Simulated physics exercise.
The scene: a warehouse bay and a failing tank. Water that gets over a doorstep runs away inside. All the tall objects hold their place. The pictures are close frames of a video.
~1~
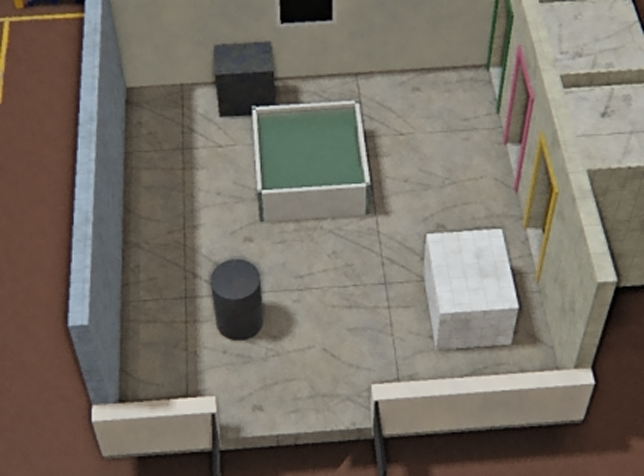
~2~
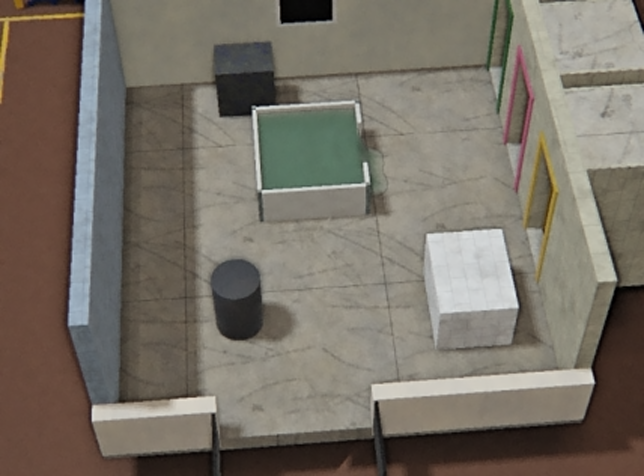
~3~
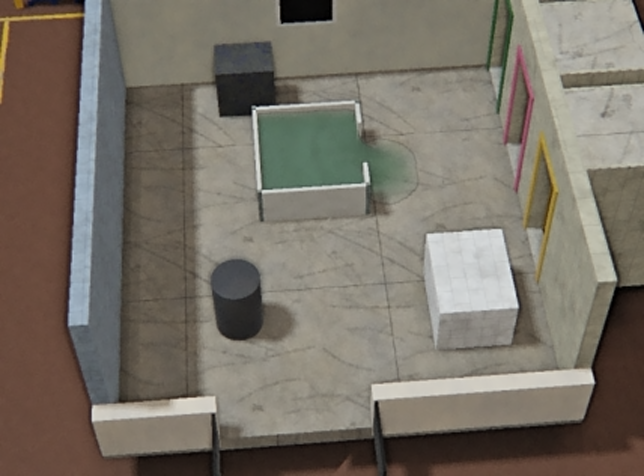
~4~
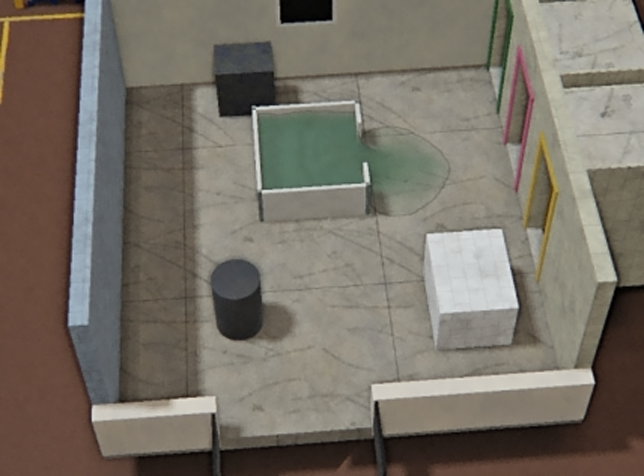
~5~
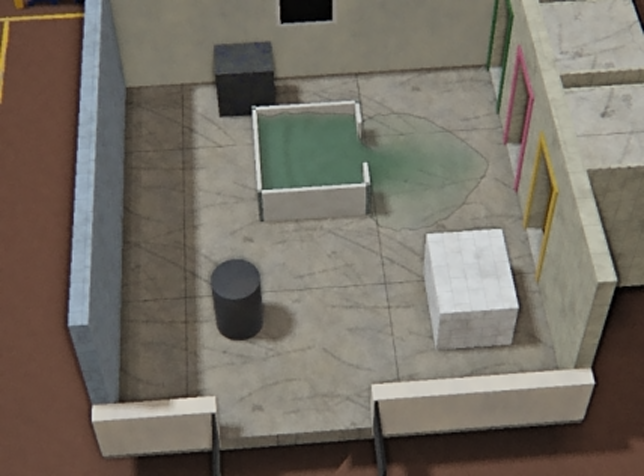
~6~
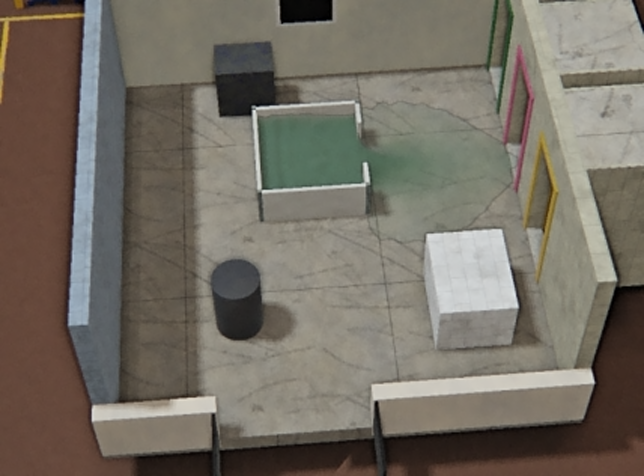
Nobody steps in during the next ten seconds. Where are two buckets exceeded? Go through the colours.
In the end: The pink door takes more than that; the green door takes more than that; the yellow door takes more than that.
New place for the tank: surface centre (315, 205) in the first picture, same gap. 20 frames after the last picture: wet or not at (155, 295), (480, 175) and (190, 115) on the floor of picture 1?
As listed: Clear, flooded, no water.
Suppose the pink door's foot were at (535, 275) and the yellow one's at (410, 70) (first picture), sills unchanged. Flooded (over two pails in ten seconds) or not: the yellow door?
One by one: Yellow floods.
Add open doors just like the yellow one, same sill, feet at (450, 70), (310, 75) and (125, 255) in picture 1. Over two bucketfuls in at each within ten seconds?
One after the other: Floods, holds, lets less in.
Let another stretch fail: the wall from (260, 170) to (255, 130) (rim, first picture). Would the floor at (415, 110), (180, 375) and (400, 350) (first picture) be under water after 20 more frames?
In turn: Dry, awash, not flooded.
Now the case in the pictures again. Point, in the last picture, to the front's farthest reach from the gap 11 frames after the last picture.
I would point to (547, 354).
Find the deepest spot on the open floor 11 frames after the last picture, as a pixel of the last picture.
At about (483, 73).
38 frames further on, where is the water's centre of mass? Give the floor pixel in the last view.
I would point to (385, 184).
A moment on, water covers 20 % of the floor; the pink door over two buckets in, the green door wet at the sill, nothing in, the yellow door wet at the sill, nothing in.
Next, water covers 25 % of the floor; the pink door far over two buckets in, the green door under two buckets in, the yellow door under two buckets in.
Then, water covers 30 % of the floor; the pink door far over two buckets in, the green door over two buckets in, the yellow door over two buckets in.
Later, water covers 50 % of the floor; the pink door far over two buckets in, the green door over two buckets in, the yellow door over two buckets in.
In the end, water covers 75 % of the floor; the pink door far over two buckets in, the green door over two buckets in, the yellow door over two buckets in.
